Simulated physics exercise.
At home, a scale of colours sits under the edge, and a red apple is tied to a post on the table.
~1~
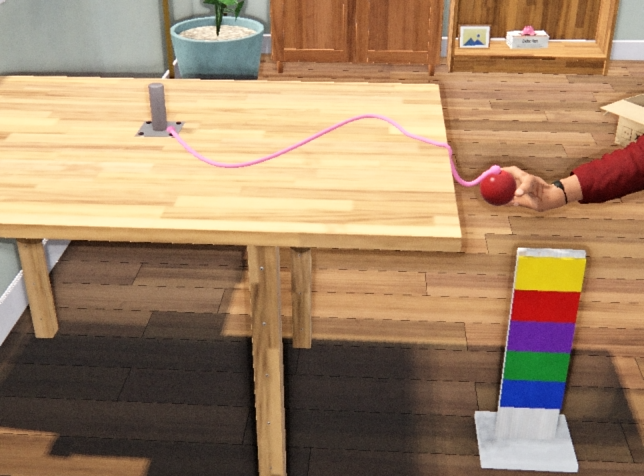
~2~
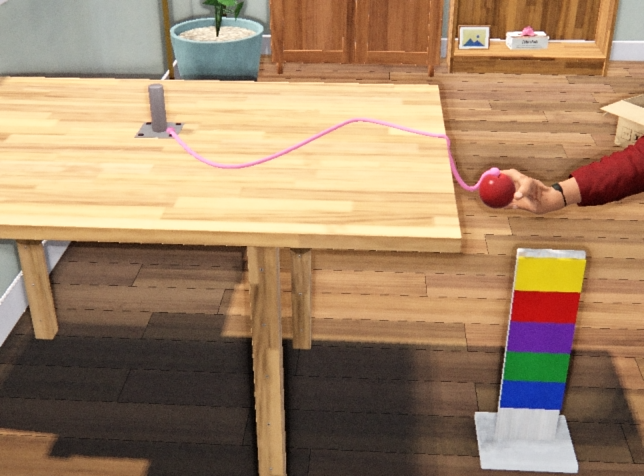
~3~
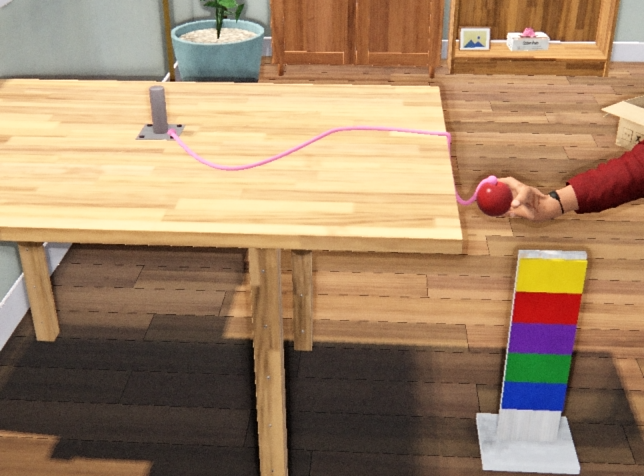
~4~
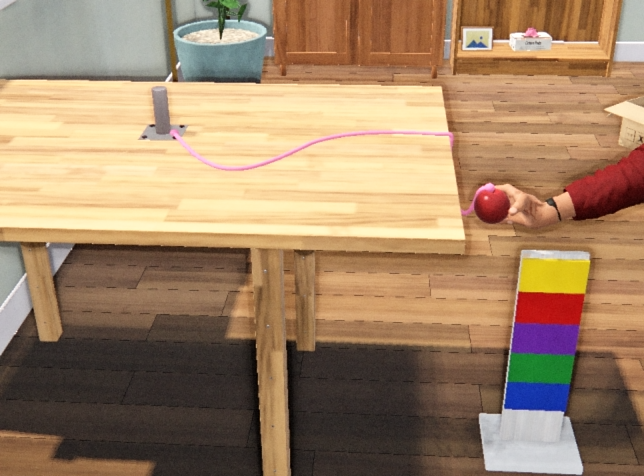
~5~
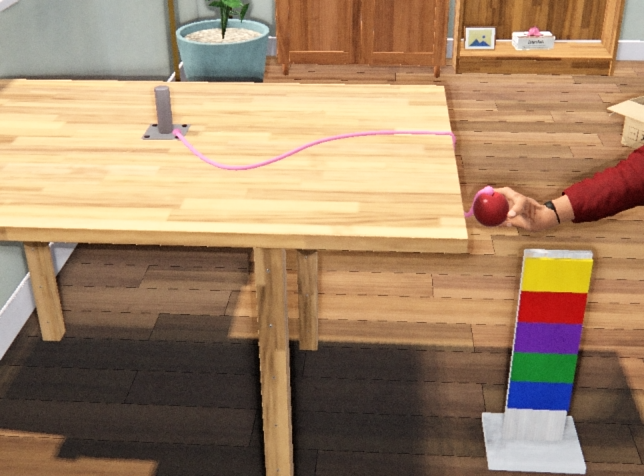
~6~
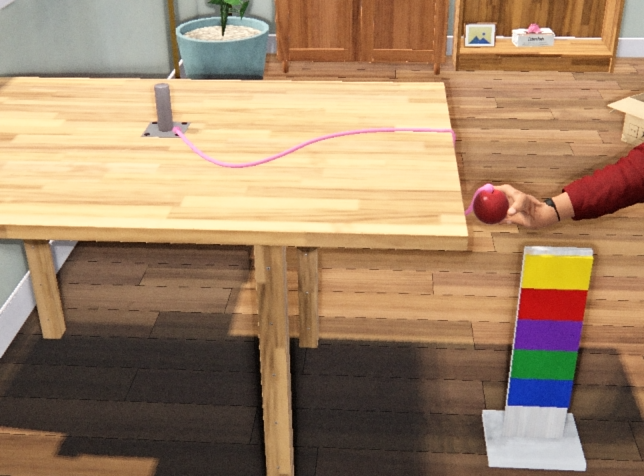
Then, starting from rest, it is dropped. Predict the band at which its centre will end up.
I predict the green band.
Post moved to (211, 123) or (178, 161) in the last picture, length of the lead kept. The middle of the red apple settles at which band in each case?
Result 1: Blue. Result 2: Blue.
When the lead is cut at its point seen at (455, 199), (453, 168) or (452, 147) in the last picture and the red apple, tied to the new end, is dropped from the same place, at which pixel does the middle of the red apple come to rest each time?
Case by case: (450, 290), (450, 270) and (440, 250).
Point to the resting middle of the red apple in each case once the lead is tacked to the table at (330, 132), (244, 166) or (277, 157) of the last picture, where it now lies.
(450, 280); (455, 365); (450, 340).
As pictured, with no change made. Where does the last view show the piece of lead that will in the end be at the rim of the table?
That spot lies near (377, 131).
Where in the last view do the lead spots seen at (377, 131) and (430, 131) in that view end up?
Point one to (455, 161), point two to (452, 212).
A little later, apple near (415, 345); level with purple.
Next, apple near (461, 363); level with green.
When it is over, apple near (438, 368); level with green. Its middle rests at the green band.
